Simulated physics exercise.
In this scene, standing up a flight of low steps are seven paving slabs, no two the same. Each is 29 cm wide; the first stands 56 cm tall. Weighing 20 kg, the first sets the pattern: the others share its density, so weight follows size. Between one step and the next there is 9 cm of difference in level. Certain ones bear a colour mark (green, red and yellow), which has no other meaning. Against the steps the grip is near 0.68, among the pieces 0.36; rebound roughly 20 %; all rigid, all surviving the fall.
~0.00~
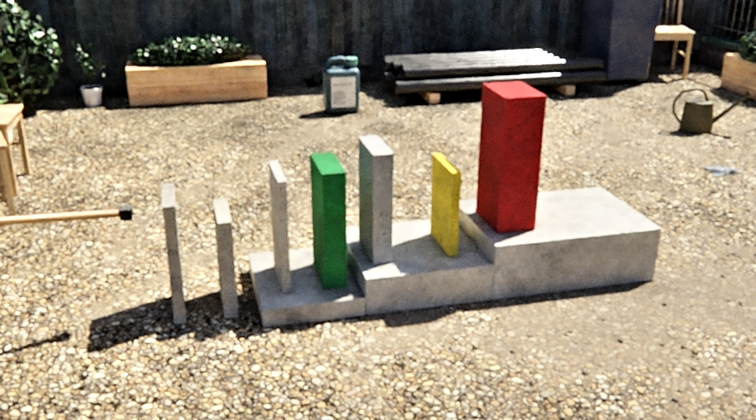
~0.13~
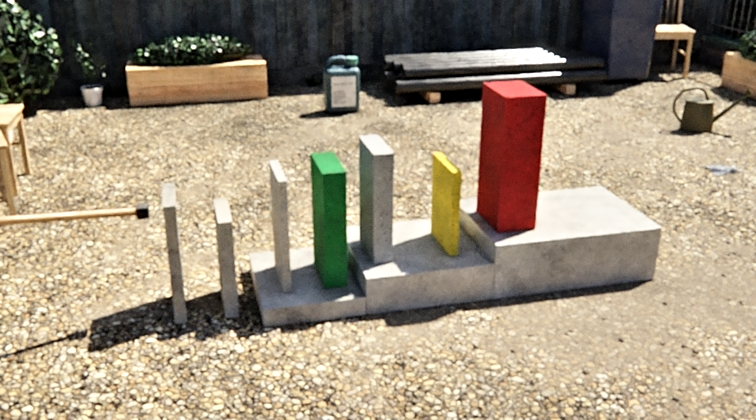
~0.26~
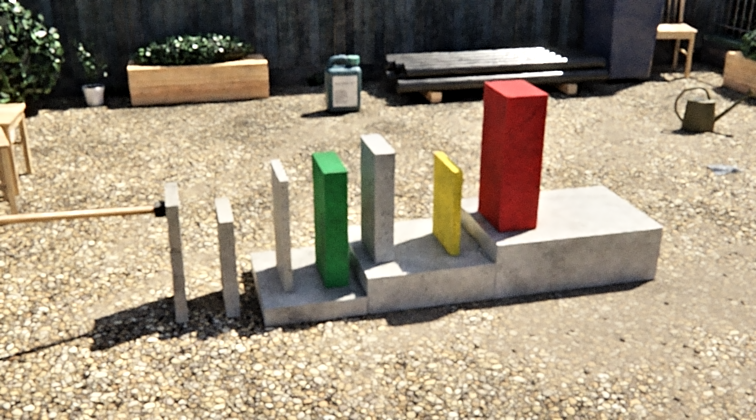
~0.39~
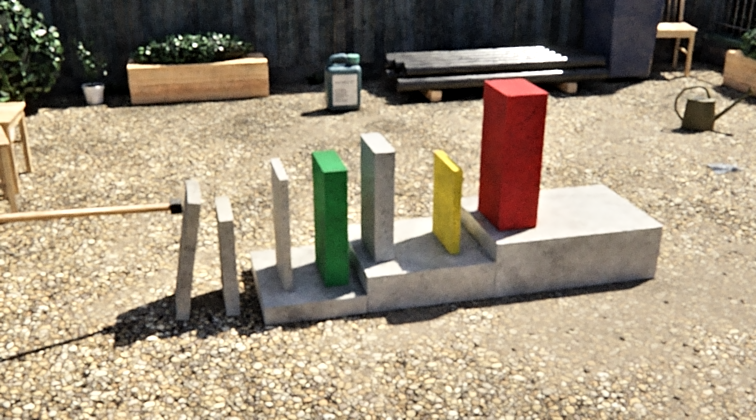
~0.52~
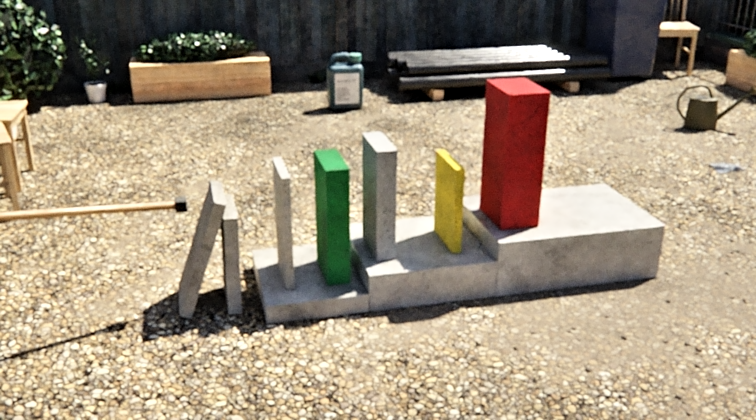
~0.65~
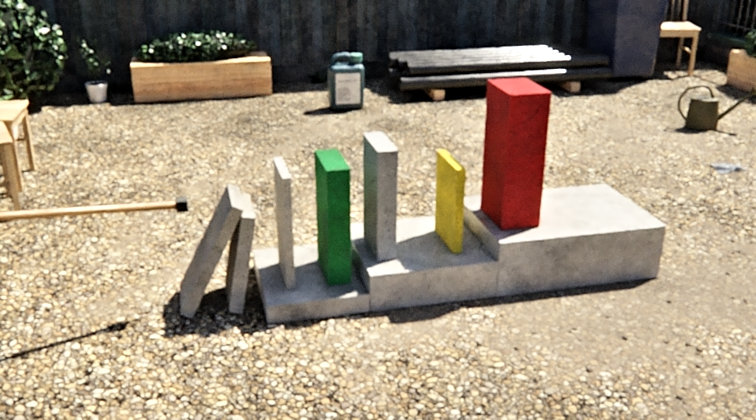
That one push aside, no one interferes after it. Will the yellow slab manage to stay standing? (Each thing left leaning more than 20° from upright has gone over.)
No.
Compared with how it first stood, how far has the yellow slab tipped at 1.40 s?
It sits at about 0 degrees.
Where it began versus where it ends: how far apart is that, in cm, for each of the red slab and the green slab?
Distance from start in cm - red 0, green 20.
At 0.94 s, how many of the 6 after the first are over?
By then the count is 1.
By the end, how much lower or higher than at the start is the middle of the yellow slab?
Its middle finishes around 0 cm lower.
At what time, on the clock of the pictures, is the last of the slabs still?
About 2.0 s.
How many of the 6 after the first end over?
The number is 5.
Around 0.94 s, 1 of the 6 other slabs over; yellow slab unmoved.
Around 1.40 s, 4 of the 6 other slabs over; yellow slab unmoved; green slab tipped 39°.
Finally (2.0 s), 5 of the 6 other slabs over; yellow slab tipped 32°; green slab tipped 55°; red slab tipped 6°. One left standing. Seen by the last camera, middles, yellow slab near (473, 203), green slab near (372, 227).
